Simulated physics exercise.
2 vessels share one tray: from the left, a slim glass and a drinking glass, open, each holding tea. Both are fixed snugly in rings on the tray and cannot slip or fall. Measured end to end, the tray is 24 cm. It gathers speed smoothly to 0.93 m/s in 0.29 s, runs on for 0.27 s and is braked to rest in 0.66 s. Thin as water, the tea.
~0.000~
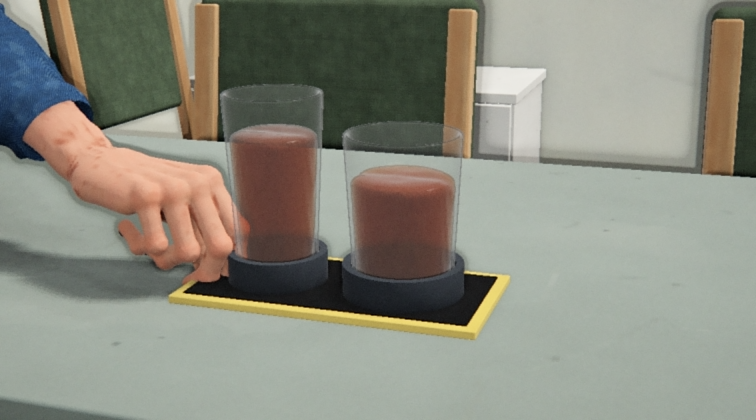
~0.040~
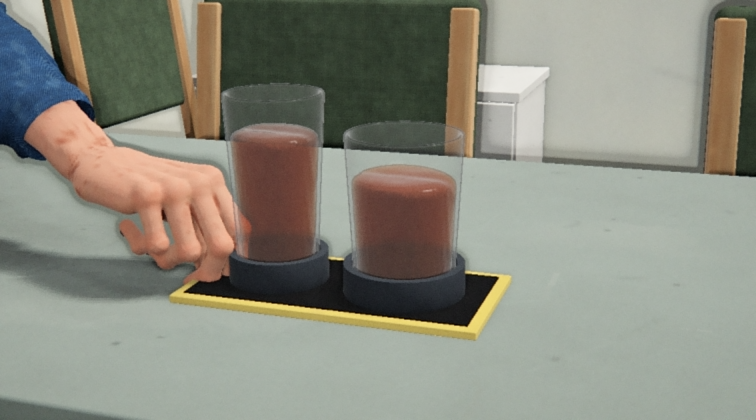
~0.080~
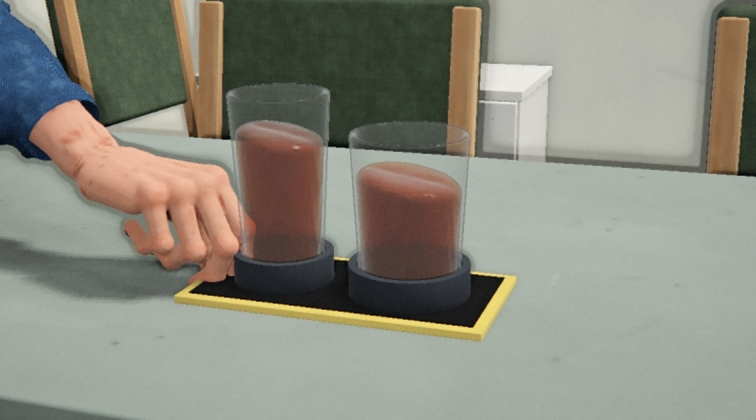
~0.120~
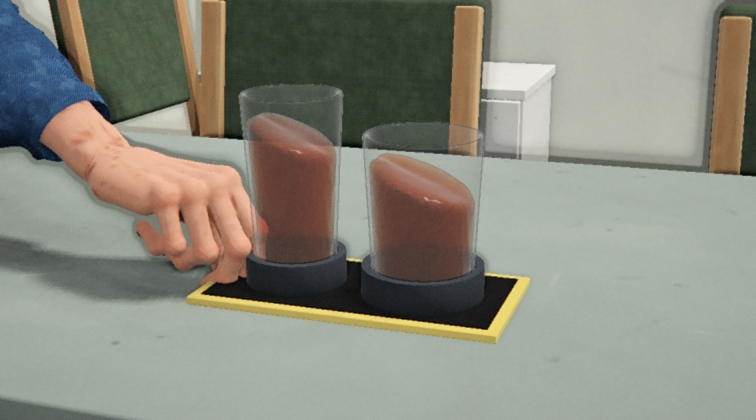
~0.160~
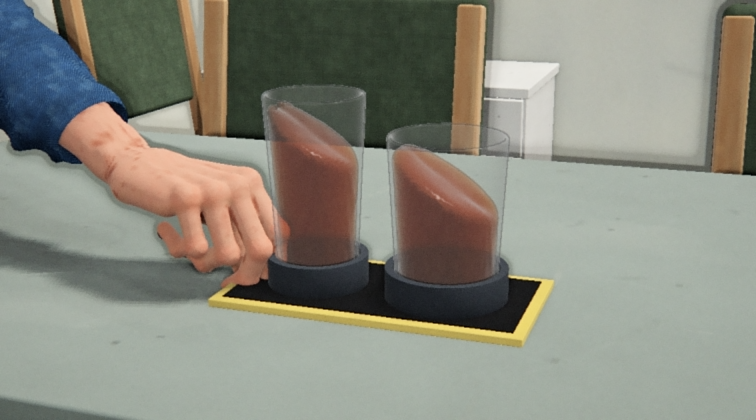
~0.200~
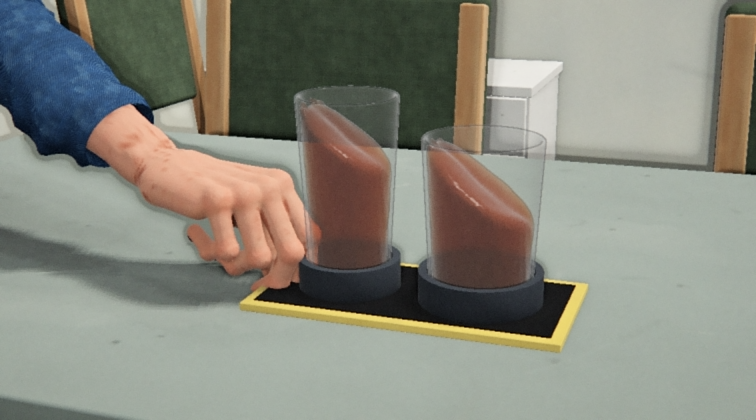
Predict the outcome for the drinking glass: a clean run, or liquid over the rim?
A clean run.
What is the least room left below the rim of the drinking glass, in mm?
Some 3 mm short of it.
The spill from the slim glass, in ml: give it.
Estimate: Around 0 ml.
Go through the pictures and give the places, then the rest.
In the first picture, 0.0 cm from the start; slim glass, level (237, 129) left, (318, 135) right, rim (318, 98); drinking glass, level (357, 173) left, (456, 180) right, rim (460, 140); the tea in the drinking glass stands 32 mm below the rim.
In the second picture, 0.1 cm from the start; drinking glass, level (357, 172) left, (457, 181) right.
In the third picture, 0.5 cm from the start; drinking glass, level (363, 166) left, (462, 187) right.
In the fourth picture, 1.5 cm from the start; drinking glass, level (374, 155) left, (474, 196) right.
In the fifth picture, 3.3 cm from the start; drinking glass, level (398, 145) left, (498, 206) right.
In the sixth picture, 5.9 cm from the start; slim glass, level (307, 101) left, (390, 162) right; drinking glass, level (432, 140) left, (532, 210) right.
Then, 0.52 s in, the tray moves at 0.93 m/s; losses from the left are 0, 0 ml.
Then, 0.83 s in, the tray moves at 0.59 m/s; losses from the left are 0, 0 ml.
Then, 1.15 s in, the tray moves at 0.03 m/s; losses from the left are 0, 0 ml.
Then, 1.47 s in, the tray moves at 0.00 m/s; losses from the left are 0, 0 ml.
Finally, losses from the left are 0, 0 ml.
